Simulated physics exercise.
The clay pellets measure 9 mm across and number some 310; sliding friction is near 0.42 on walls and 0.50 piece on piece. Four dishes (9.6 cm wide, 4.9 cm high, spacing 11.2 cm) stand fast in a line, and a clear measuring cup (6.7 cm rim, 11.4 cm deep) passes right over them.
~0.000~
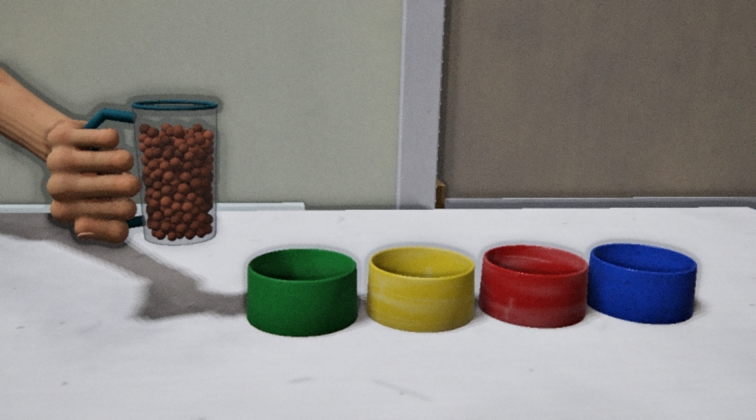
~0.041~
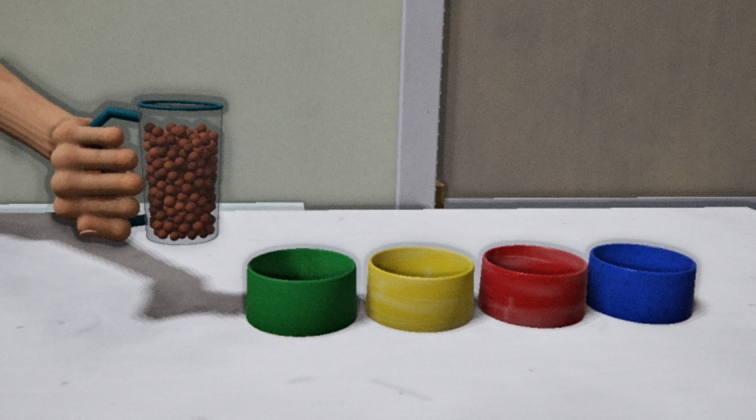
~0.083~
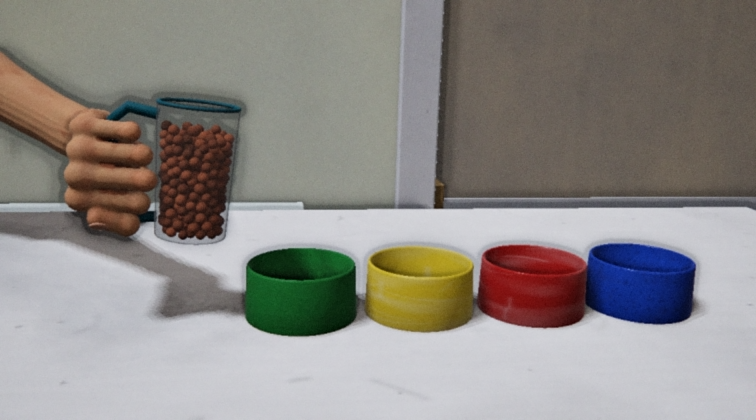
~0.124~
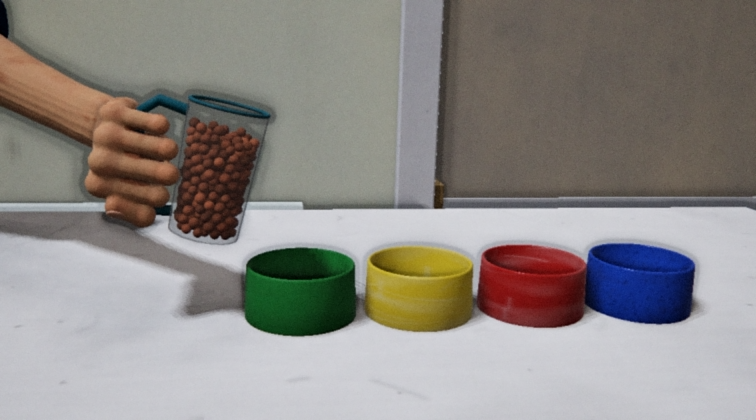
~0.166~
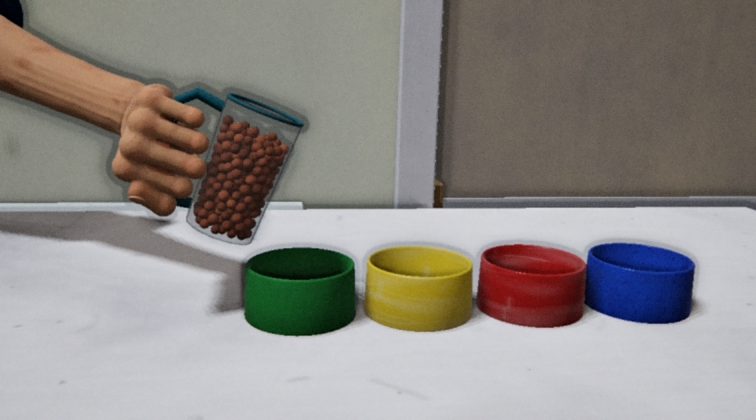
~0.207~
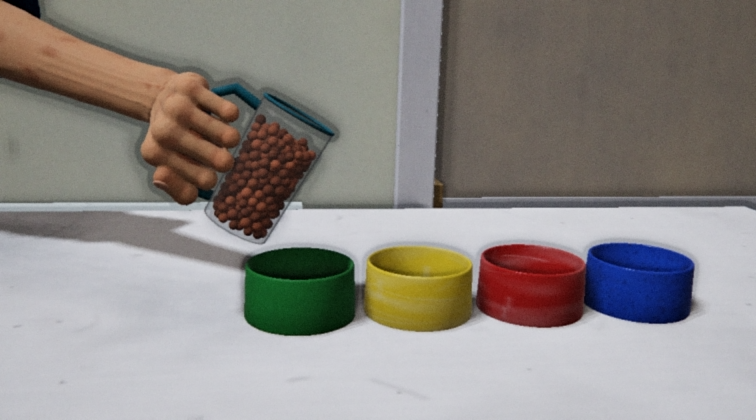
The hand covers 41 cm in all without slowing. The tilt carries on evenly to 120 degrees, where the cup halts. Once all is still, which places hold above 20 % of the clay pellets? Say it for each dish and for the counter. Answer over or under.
Red dish: Under; blue dish: Over; green dish: Under; yellow dish: Under; on the counter: Over.
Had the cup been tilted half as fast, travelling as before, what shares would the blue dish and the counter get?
Blue 80, counter 20.
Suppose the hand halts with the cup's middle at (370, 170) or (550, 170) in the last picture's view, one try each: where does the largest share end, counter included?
The winner: Yellow, then blue.
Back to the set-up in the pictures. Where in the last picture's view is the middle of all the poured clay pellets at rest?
At about (656, 294).
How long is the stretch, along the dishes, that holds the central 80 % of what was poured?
Some 24 cm.
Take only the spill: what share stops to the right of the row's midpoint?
Some 100 per cent.
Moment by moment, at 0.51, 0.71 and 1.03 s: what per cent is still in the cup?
About 100, 80, 0.
After 0.51 s, tilt 91 degrees; cup holds 100 %.
After 0.71 s, tilt 120 degrees; cup holds 80 %, red 5 %, blue 10 %.
Then, at 1.03 s, tilt 120 degrees; cup holds 0 %, red 5 %, blue 60 %.
By 1.7 s all is still; red 5 %, blue 60 %, green 0 %, yellow 0 %, counter 40 %.
